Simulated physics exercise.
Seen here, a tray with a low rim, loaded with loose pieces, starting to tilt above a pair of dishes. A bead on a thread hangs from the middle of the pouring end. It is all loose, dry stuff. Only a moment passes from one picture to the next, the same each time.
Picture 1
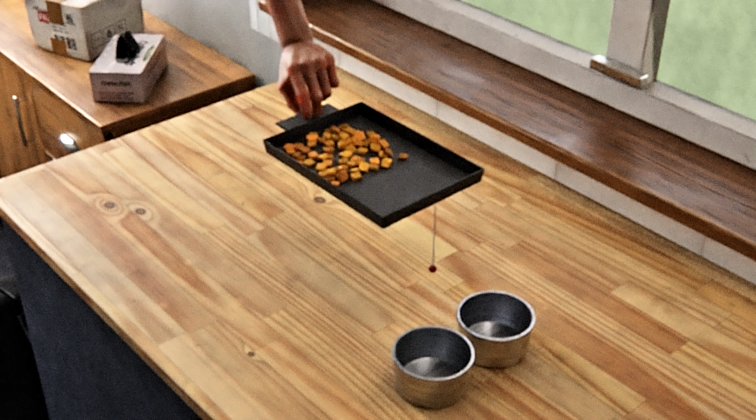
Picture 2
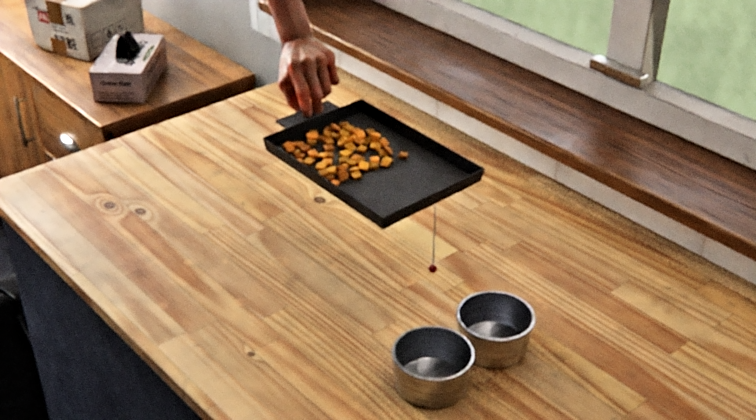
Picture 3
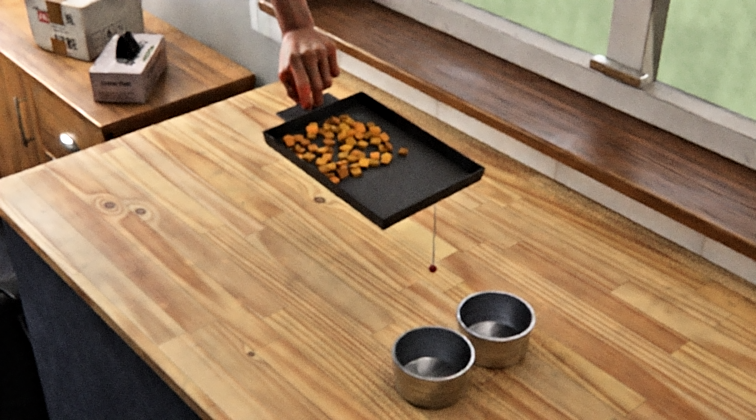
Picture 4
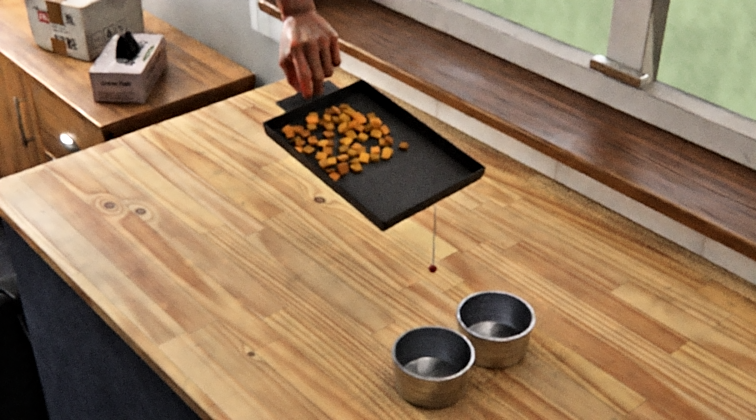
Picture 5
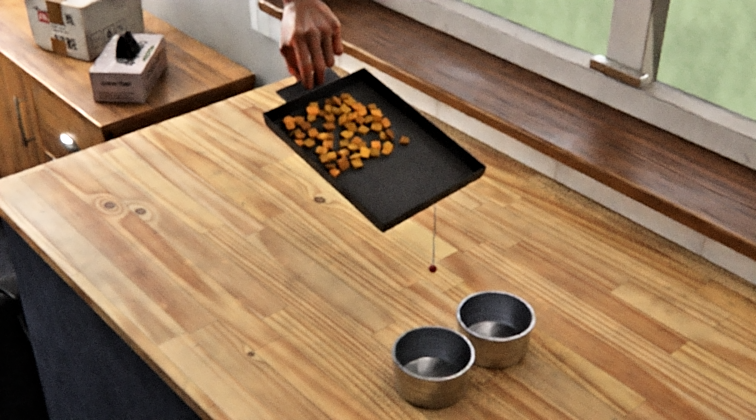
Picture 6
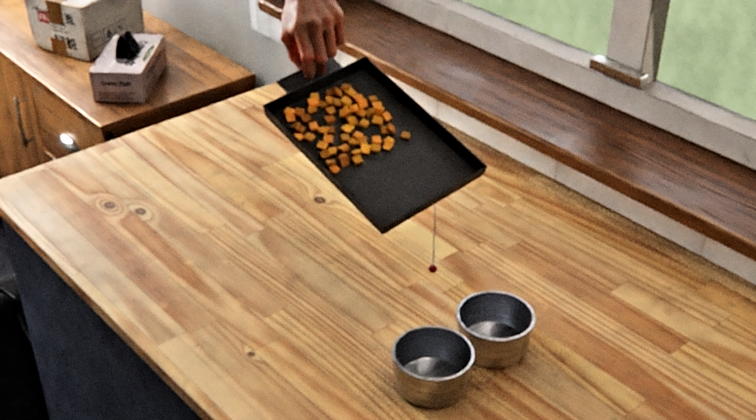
On a wooden counter by a window, a hand held a black tray of small orange-brown pieces near two metal dishes, then gradually raised the handle end, tilting the tray toward its front left corner.
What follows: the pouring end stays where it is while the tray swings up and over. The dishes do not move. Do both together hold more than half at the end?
Together they catch under half.
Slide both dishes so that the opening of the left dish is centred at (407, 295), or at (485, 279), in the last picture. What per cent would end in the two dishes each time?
About 60 and 0 per cent.
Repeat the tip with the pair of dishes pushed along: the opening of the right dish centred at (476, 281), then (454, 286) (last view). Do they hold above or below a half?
In turn: Over half; the larger part.
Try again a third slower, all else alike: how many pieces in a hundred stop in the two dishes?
Roughly 0 in a hundred.
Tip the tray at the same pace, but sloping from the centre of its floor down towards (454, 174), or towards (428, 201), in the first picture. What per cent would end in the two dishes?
Near 0 % and 20 %.
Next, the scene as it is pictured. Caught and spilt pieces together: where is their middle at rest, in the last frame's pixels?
At about (404, 341).
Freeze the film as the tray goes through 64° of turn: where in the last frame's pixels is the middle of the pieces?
Near (398, 212).
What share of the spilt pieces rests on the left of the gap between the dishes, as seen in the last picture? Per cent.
About 100 per cent.
Soon after the last picture, tray tipped steeply; nearly all on the tray; a small part in the air.
A little later, tray tipped past a quarter turn; about two thirds on the tray; a stray few in the left dish; a stray few in the right dish; about a quarter outside both; a small part in the air.
Later still, tray tipped past a quarter turn; a stray few in the left dish; a stray few in the right dish; nearly all outside both.
At rest, tray tipped past a quarter turn; a stray few in the left dish; a stray few in the right dish; nearly all outside both.
